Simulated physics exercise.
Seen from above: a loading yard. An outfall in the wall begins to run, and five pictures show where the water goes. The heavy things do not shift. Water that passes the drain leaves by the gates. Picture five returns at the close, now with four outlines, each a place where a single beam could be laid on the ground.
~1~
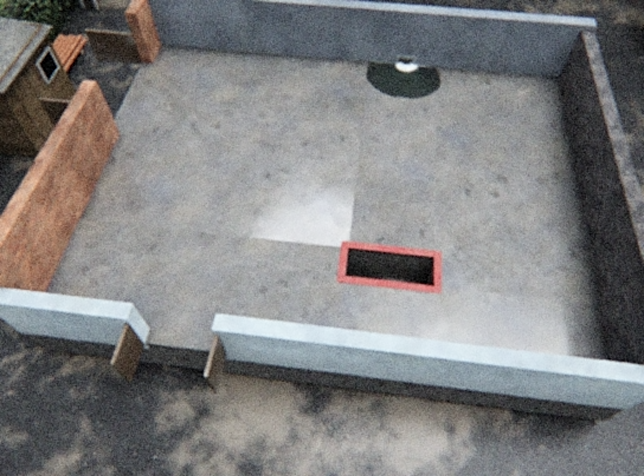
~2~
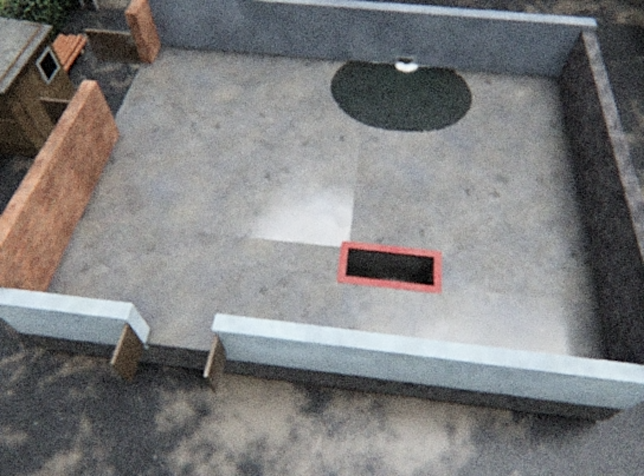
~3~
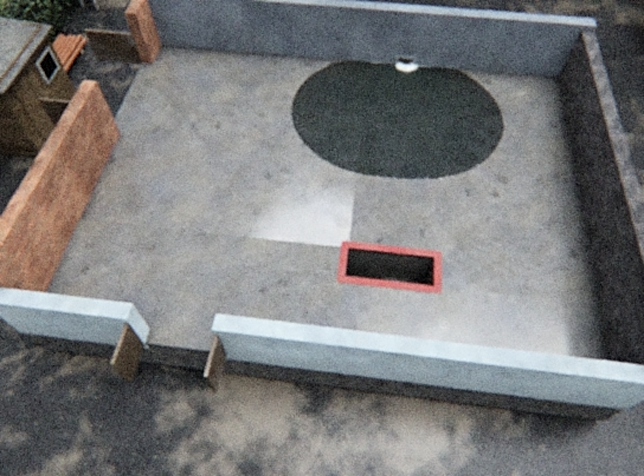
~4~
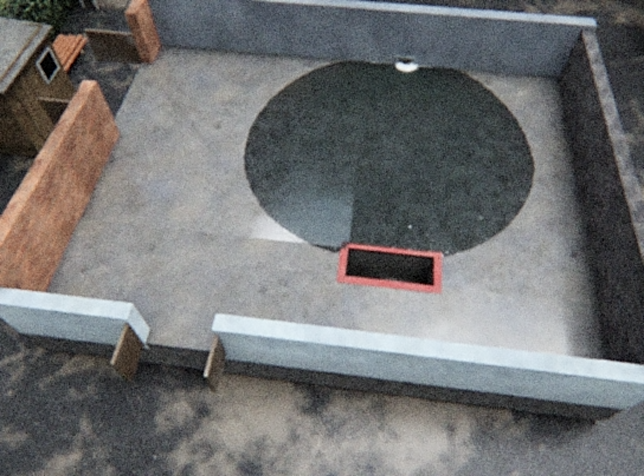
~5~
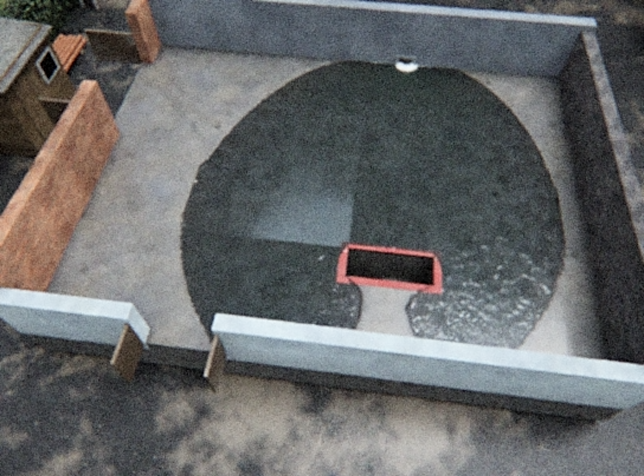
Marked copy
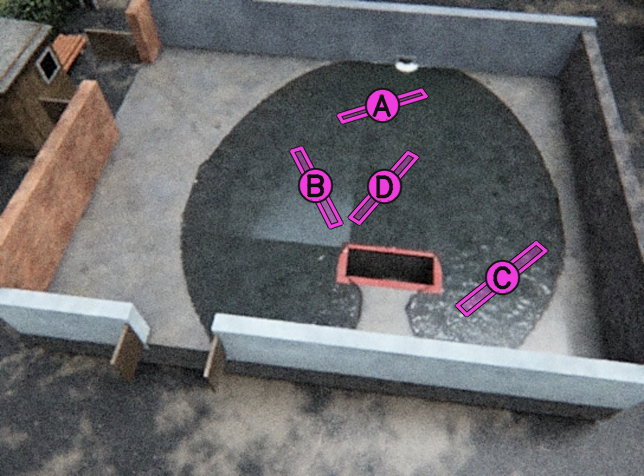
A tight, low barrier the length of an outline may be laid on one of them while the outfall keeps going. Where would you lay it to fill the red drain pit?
I would pick position B.
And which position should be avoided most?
Position A.
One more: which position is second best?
C.
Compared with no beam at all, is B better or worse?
It is better.
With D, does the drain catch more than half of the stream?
No.
In magenta, A from (340, 118) to (423, 93); B from (296, 149) to (335, 225); C from (462, 310) to (540, 246); D from (354, 220) to (412, 154).
If A is chosen, about 14 % of the stream goes into the red drain pit, about 81 % out by the gates.
If B is chosen, about 57 % of the stream goes into the red drain pit, about 38 % out by the gates.
If C is chosen, about 41 % of the stream goes into the red drain pit, about 53 % out by the gates.
If D is chosen, about 30 % of the stream goes into the red drain pit, about 66 % out by the gates.
